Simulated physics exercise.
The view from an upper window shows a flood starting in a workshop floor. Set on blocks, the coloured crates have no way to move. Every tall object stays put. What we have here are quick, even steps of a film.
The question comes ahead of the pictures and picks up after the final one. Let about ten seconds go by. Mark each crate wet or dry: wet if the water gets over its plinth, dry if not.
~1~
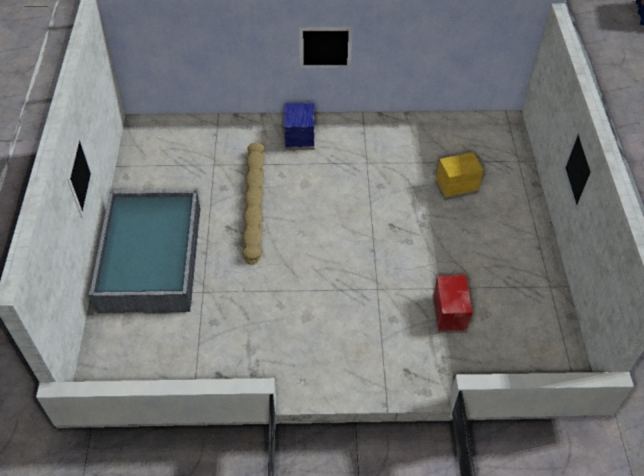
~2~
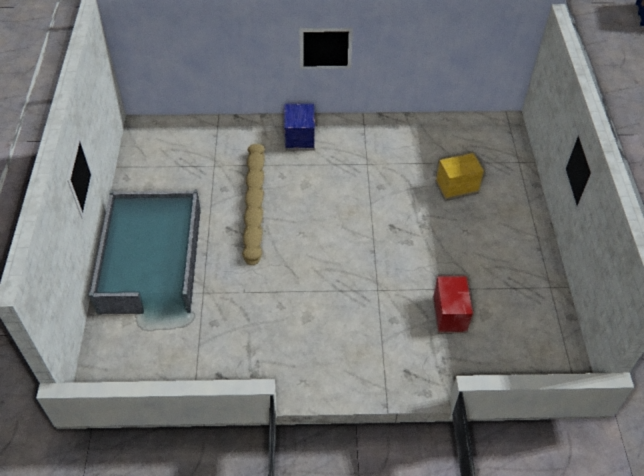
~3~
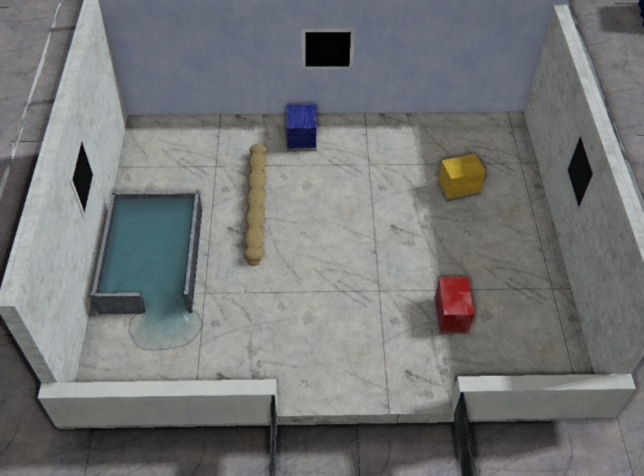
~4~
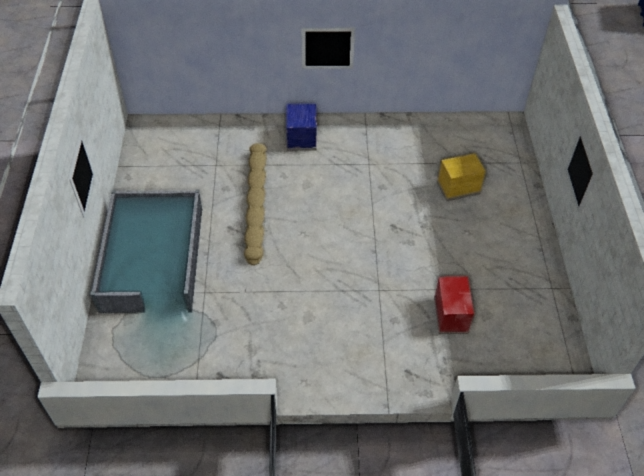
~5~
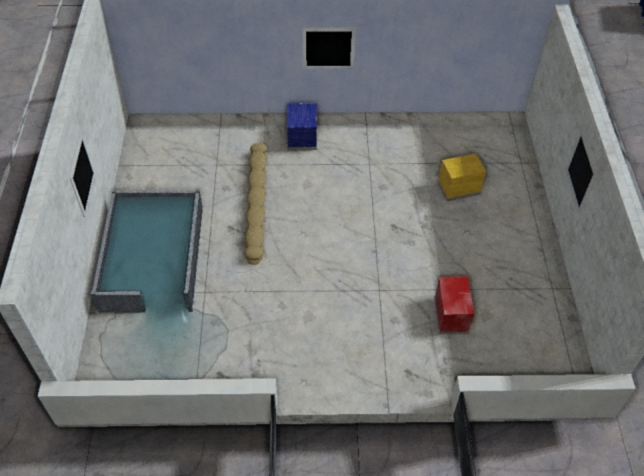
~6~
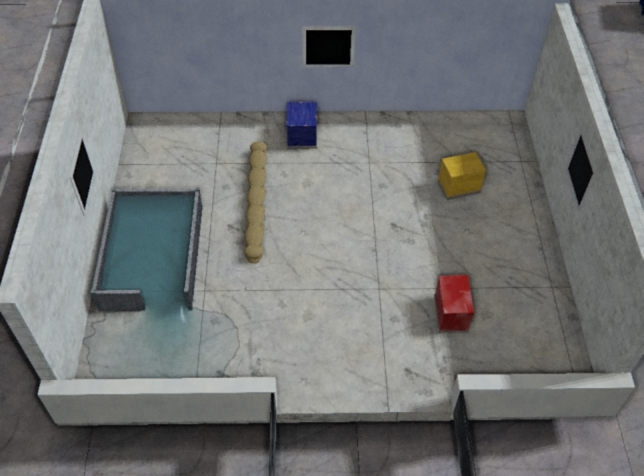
Yellow crate dry, red crate wet, blue crate dry.
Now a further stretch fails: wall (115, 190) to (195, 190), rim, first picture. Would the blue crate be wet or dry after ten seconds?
Per crate - blue crate: Flooded.
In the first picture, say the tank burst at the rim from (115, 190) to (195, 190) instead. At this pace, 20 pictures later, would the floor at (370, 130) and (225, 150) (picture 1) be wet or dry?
Well, the first one's sitting in a puddle and the next one's sitting in a puddle.
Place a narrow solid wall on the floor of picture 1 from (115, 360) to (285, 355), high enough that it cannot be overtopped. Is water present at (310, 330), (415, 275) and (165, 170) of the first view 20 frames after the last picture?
One by one: Soaked, soaked, spared.
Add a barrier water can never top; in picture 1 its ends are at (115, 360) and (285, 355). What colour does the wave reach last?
Looks like the blue one.
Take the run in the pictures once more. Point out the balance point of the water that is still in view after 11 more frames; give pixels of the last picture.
It is near (163, 298).
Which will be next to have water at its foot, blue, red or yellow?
That's the crate marked red.
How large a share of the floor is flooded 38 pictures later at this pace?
I'd put it at roughly 35 per cent.
A moment on, water covers 10 % of the floor; the yellow crate not reached, the red crate not reached, the blue crate not reached.
Next, water covers 10 % of the floor; the yellow crate not reached, the red crate not reached, the blue crate not reached.
Then, water covers 25 % of the floor; the yellow crate not reached, the red crate water round its plinth, the blue crate not reached.
Later, water covers 35 % of the floor; the yellow crate not reached, the red crate water round its plinth, the blue crate not reached.
In the end, water covers 55 % of the floor; the yellow crate stayed above the water, the red crate was topped, the blue crate stayed above the water.
